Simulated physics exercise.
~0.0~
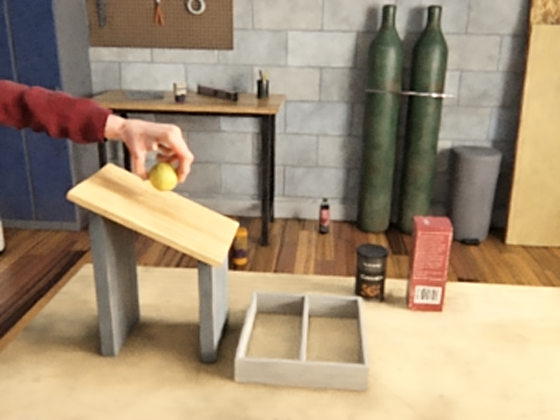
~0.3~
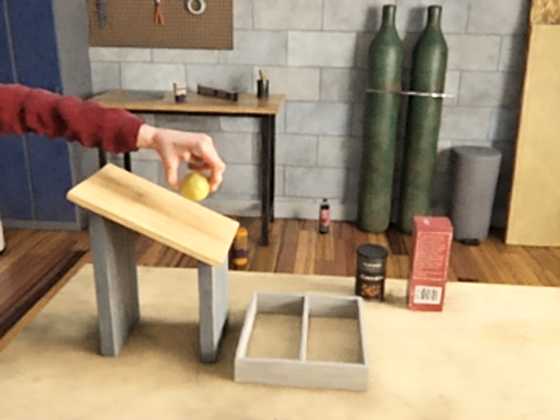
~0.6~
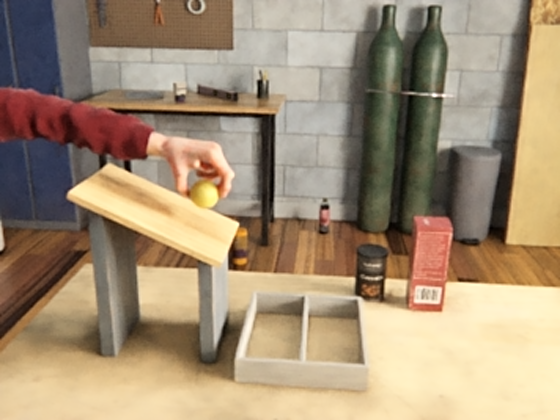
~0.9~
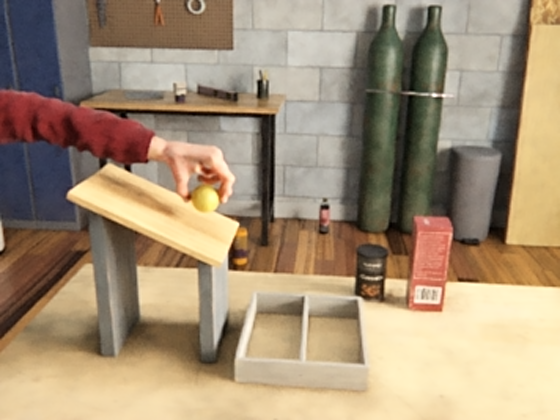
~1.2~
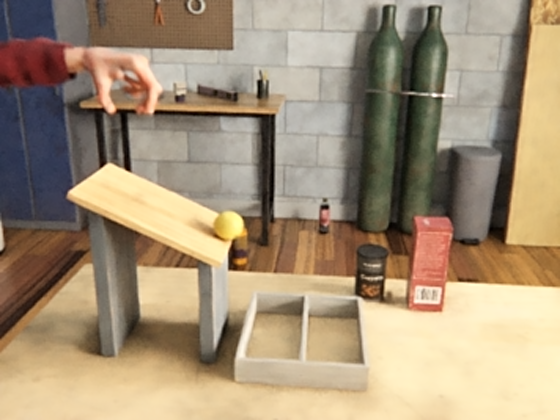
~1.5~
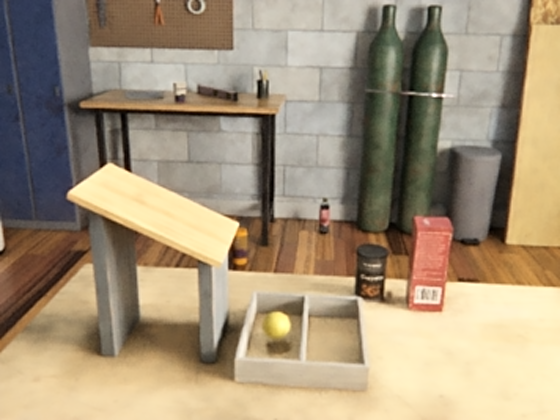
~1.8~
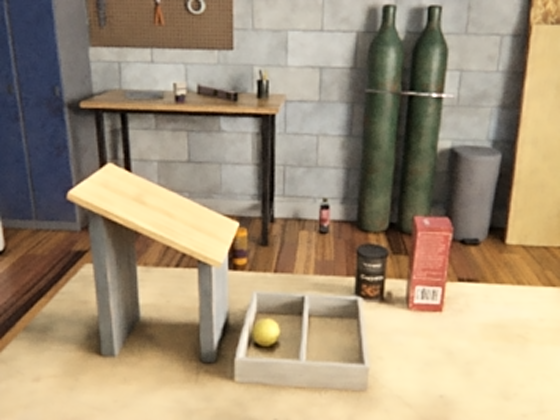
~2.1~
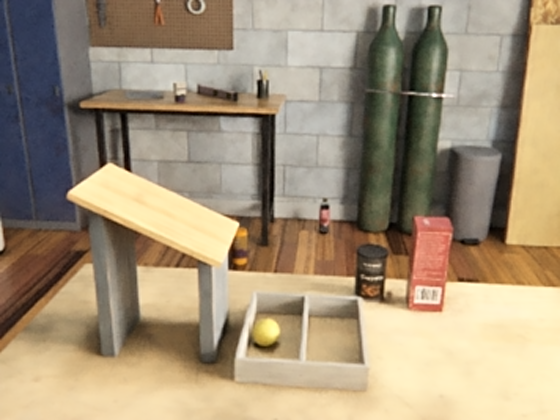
A hand in a dark red sleeve holds a yellow lemon over a sloping wooden board on grey supports, seen from the front and slightly above in a workshop. To the right on the pale tabletop sit a grey tray with two bays, a black tin and a red carton, with green cylinders against the block wall behind. The hand carries the lemon down the slope, lowers it near the board's lower end, then lets go and draws back left. The lemon leaves the board's edge, drops into the tray's nearer left bay, shifts slightly left and rests there.
